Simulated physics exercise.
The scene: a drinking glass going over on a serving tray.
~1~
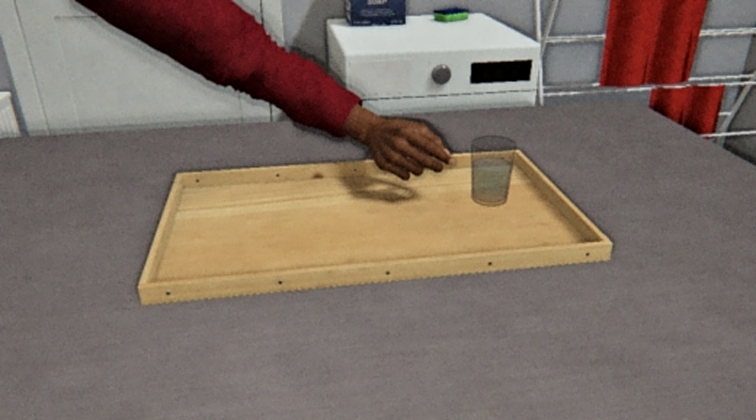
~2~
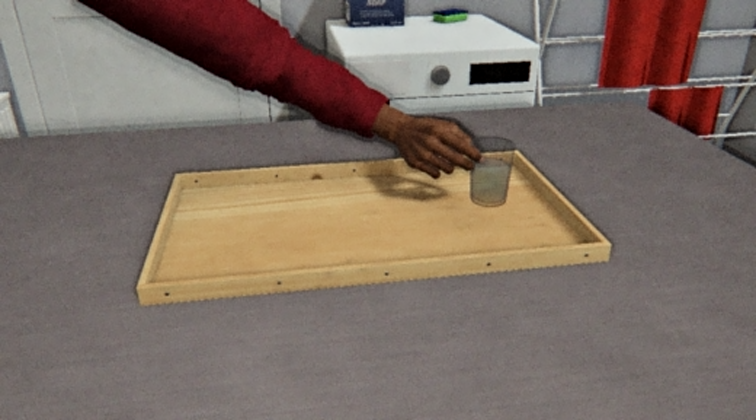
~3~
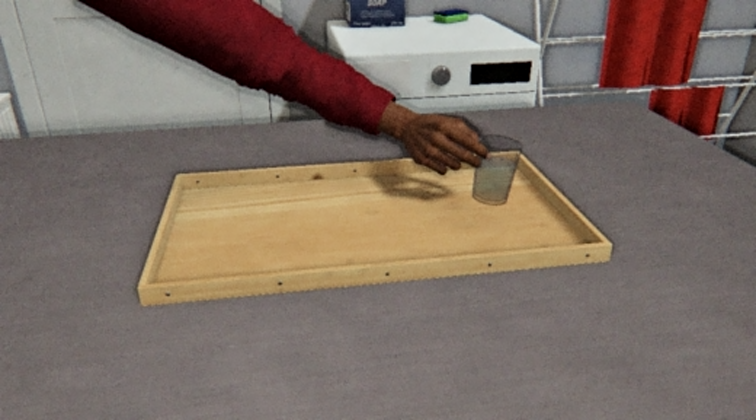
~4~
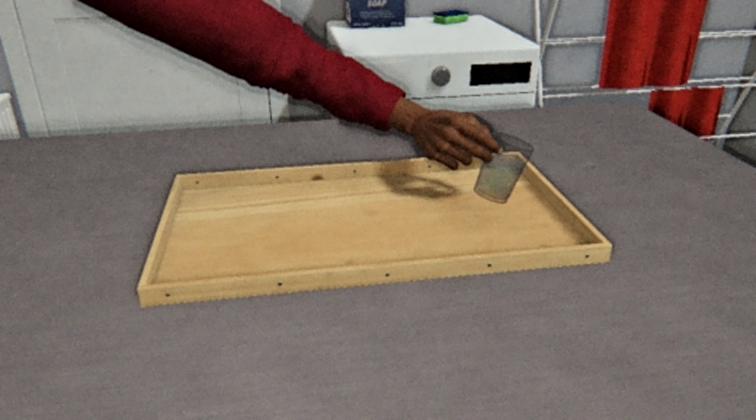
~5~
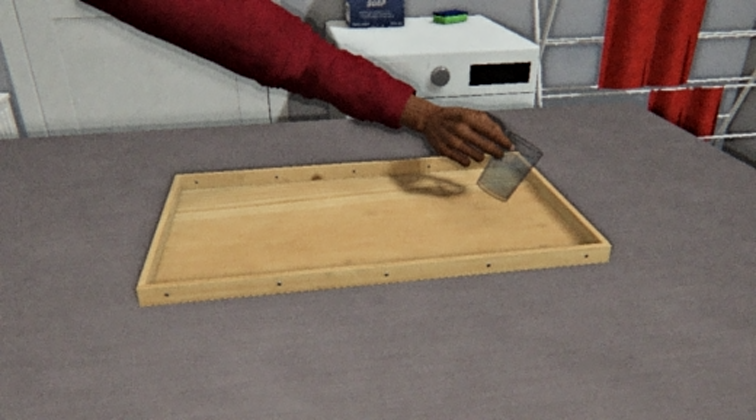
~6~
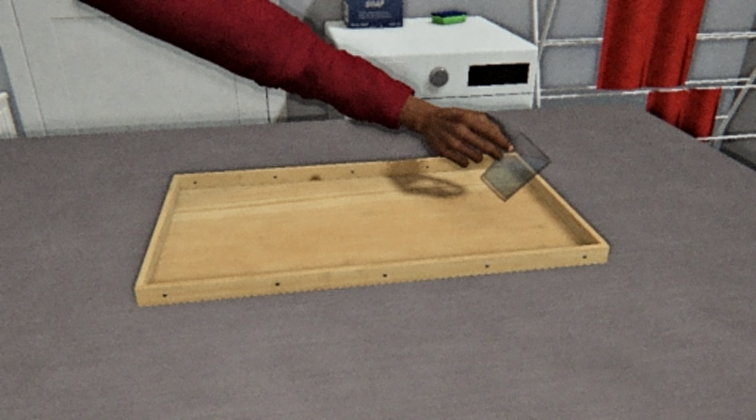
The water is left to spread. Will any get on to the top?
In the end it wets the top as well.
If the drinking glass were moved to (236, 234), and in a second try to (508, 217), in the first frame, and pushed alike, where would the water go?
At the first place it keeps within the tray, at the second it gets out on to the top.
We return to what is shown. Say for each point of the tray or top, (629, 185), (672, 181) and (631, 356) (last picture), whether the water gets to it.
In turn: Wet, soaked, untouched.
A moment on, the drinking glass lies across the rim; the puddle covers about as much as a plate; it spreads outside the tray.
Further on, the puddle covers about as much as a tray; it spreads outside the tray.
When it is over, the puddle covers about as much as a tray; it spreads outside the tray.
